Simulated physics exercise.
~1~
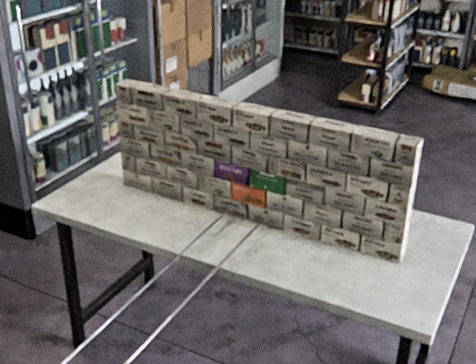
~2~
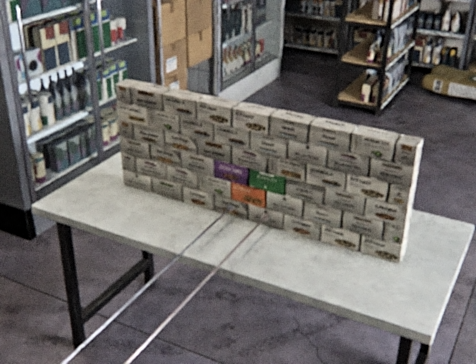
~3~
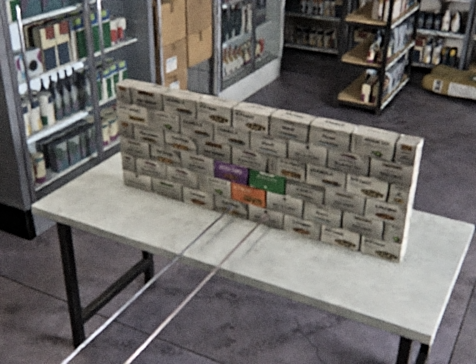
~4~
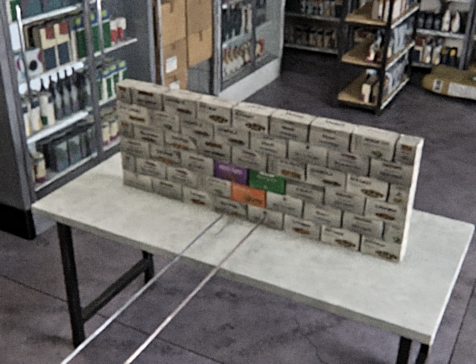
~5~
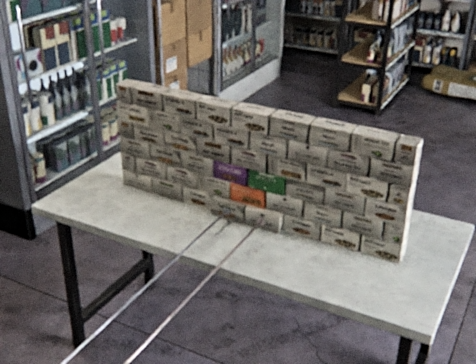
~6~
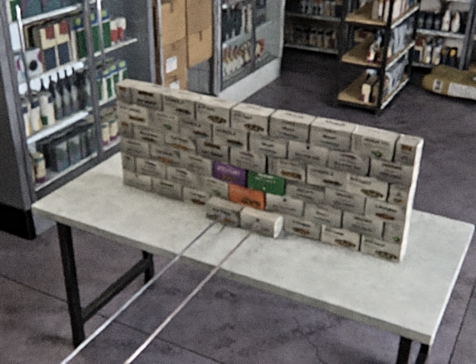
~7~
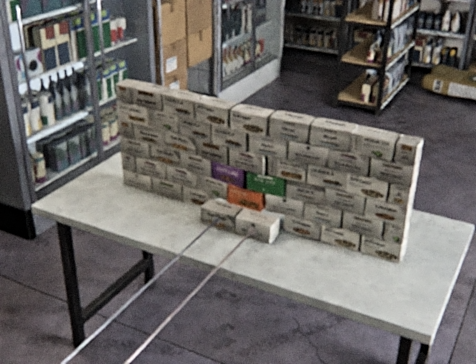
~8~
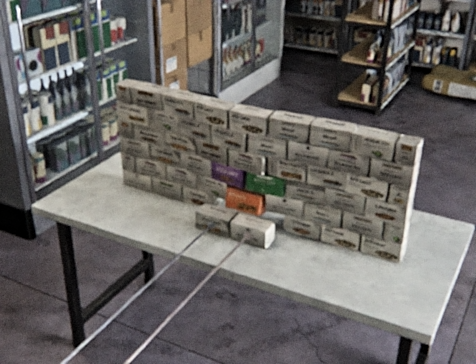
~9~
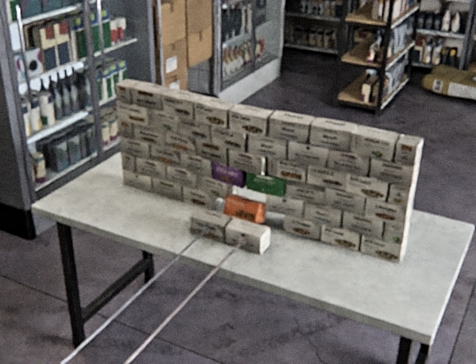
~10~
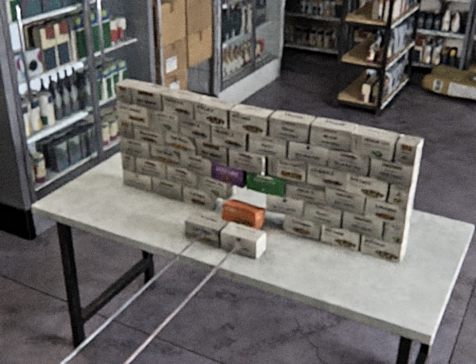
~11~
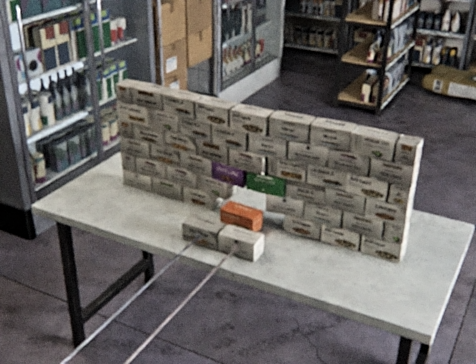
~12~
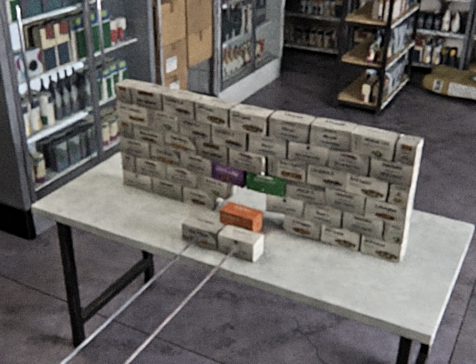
A wall of pale tea packets stands on a light table, seen from above at an angle, with stocked shelves behind it. Near the middle, a purple and a green packet sit side by side above an orange one, and two thin rods reach in from the lower left. The rods slowly draw out two neighbouring pale packets from beneath the orange one. As they slide clear, the orange packet tilts, follows forward and drops down just behind them. The rods stop, leaving a gap, while the green and purple packets stay up and the remaining wall stands.
